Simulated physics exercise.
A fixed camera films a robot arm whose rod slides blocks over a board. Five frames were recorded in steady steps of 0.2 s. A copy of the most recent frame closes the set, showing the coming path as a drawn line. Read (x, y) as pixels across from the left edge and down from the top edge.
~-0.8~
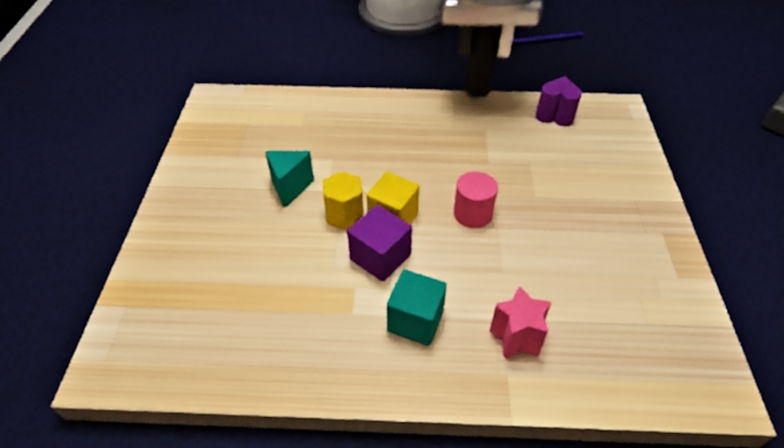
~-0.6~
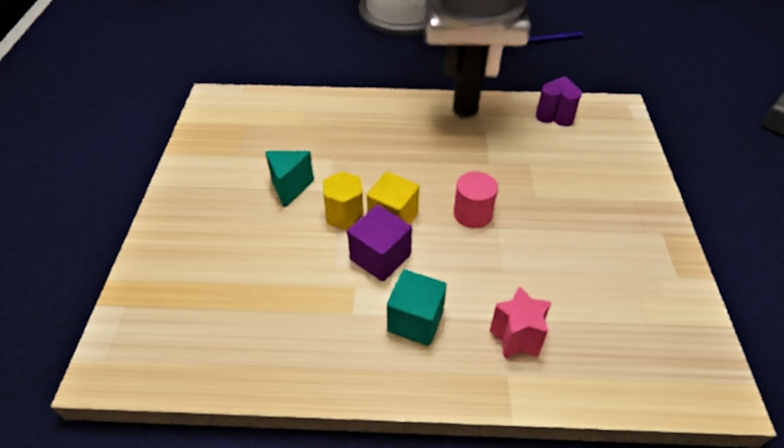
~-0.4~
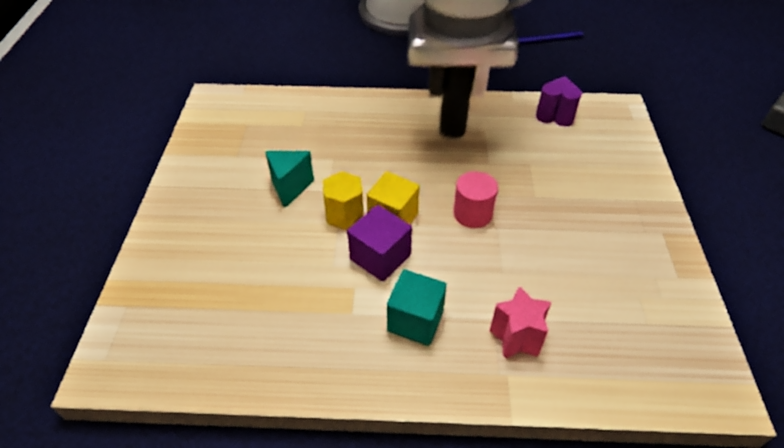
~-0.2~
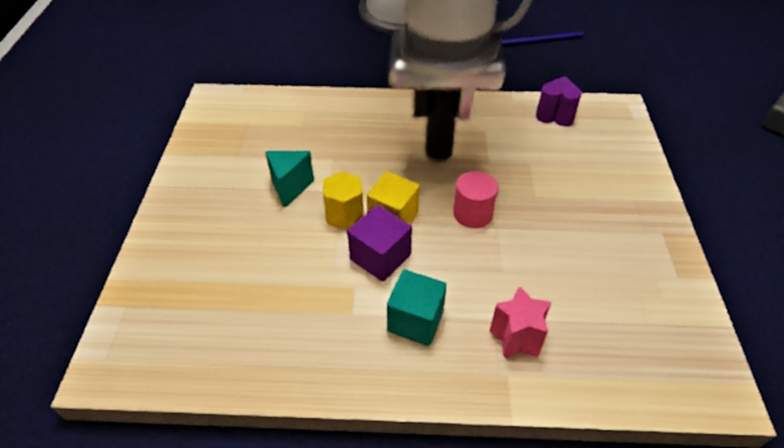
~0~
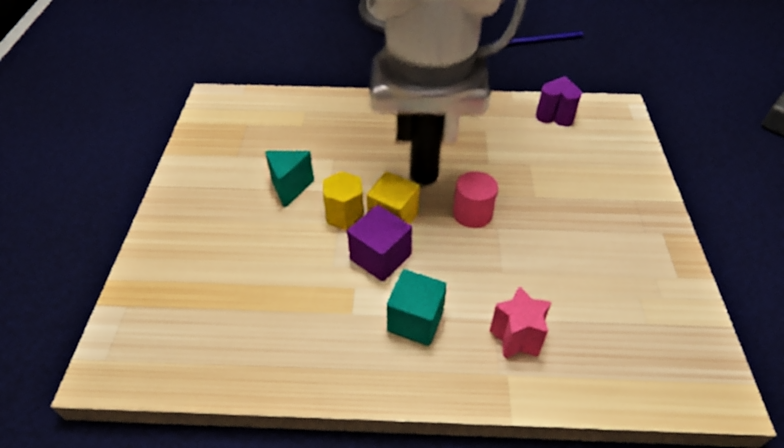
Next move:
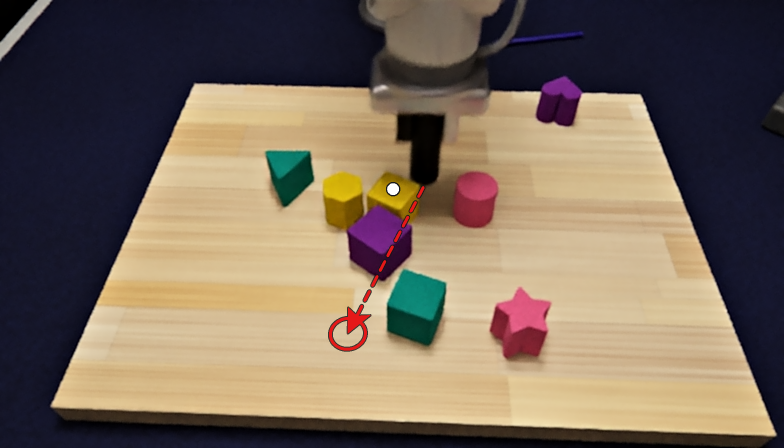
A robotic arm with a black rod moves steadily forward and slightly left over a wooden board, from its far edge to just beside the yellow square block, while the yellow, purple, pink and green blocks all stay still.
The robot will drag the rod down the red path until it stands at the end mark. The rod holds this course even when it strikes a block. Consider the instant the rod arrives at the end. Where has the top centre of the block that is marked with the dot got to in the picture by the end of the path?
It will end up at (347, 218).
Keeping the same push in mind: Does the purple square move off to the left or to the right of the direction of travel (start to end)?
To the right.
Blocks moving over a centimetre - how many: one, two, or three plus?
I'm going with two.
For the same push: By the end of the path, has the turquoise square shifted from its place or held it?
The result: It stays put.
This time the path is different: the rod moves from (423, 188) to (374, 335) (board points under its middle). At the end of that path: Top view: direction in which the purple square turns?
Looking down on the board, it turns counter-clockwise.
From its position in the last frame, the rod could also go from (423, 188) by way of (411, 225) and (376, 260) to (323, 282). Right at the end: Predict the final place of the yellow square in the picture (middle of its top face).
Near (328, 218).
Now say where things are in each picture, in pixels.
Tip of the rod at (477, 91), middles of tops, purple square at (380, 228), yellow square at (393, 189), turquoise square at (417, 293), in the first frame.
Rod at (465, 110), nothing pushed, in the second frame.
Rod at (453, 130), nothing pushed, in the third frame.
Rod at (439, 152), nothing pushed, in the fourth frame.
Rod at (424, 176), purple square at (380, 228), yellow square at (393, 189), turquoise square at (417, 293), in the fifth frame.
The line goes in a line from (423, 188) to (348, 334); the dot is on the yellow square.
What follows on the original path. One third of the way, rod at (401, 218); purple square at (358, 250), turned 45° anticlockwise; yellow square at (367, 212), turned 45° clockwise.
Two thirds of the way, rod at (376, 267); purple square at (336, 265), turned 65° anticlockwise; yellow square at (347, 218), turned 65° clockwise.
At the end, rod at (347, 323); purple square at (311, 279), turned 25° anticlockwise; yellow square at (347, 218), turned 65° clockwise; turquoise square unmoved.
